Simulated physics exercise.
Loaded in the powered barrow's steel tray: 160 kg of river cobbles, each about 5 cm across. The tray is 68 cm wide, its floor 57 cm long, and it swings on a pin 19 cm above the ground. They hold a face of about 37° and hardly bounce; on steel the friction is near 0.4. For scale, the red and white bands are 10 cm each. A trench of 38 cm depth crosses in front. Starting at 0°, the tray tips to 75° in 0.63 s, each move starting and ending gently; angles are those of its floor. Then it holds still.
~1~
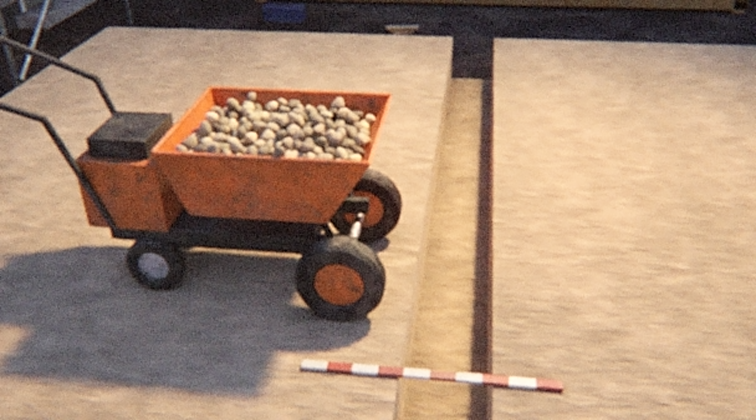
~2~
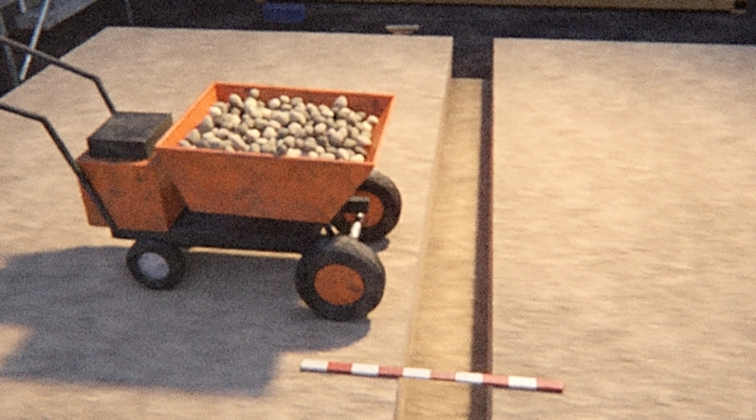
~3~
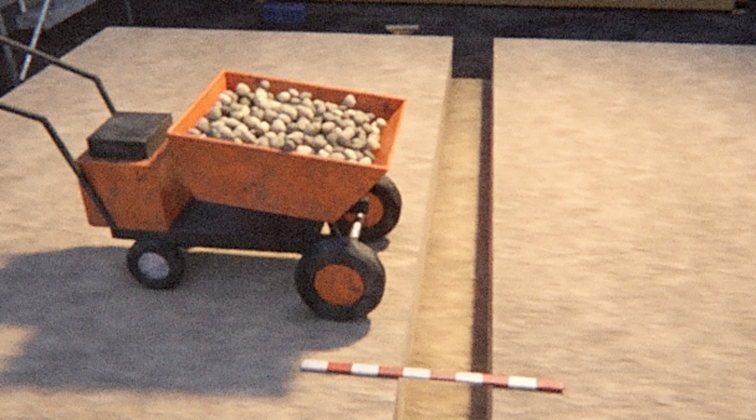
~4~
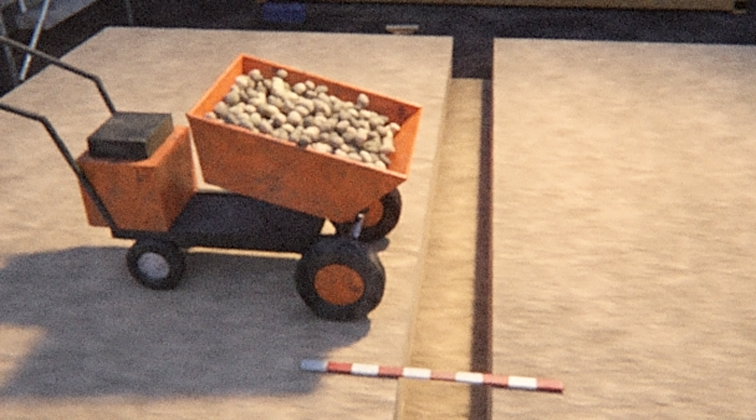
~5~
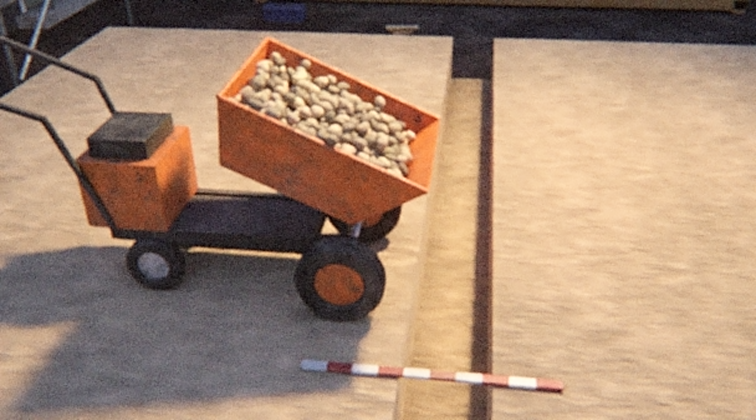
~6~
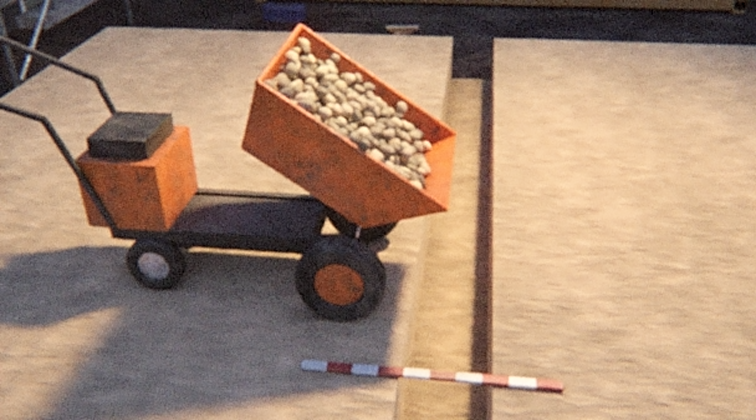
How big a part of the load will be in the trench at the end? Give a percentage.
Some 18 per cent of it.
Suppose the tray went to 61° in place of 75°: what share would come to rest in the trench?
It would be near 10 per cent.
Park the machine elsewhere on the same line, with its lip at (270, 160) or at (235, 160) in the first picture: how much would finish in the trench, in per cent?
First some 80, then 85 per cent.
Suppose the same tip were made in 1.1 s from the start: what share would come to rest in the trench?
Then about 30 per cent.
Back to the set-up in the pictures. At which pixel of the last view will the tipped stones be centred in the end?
Their middle is at about (573, 285).
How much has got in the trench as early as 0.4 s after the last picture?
Some 0 per cent.
Then, 0.2 s after the last picture the floor is at 63°, 100 % in the tray; the foremost stones are at (471, 222).
Then, 0.4 s after the last picture the floor is at 75°, 60 % in the tray, 1 % in the trench, 39 % past the trench; the foremost stones are at (587, 302).
Then, 0.8 s after the last picture the floor is at 75°, 14 % in the tray, 3 % in the trench, 83 % past the trench; the foremost stones are past the picture's edge.
Then, 2.7 s after the last picture the floor is at 75°, 0 % in the tray, 18 % in the trench, 82 % past the trench; the foremost stones are past the picture's edge.
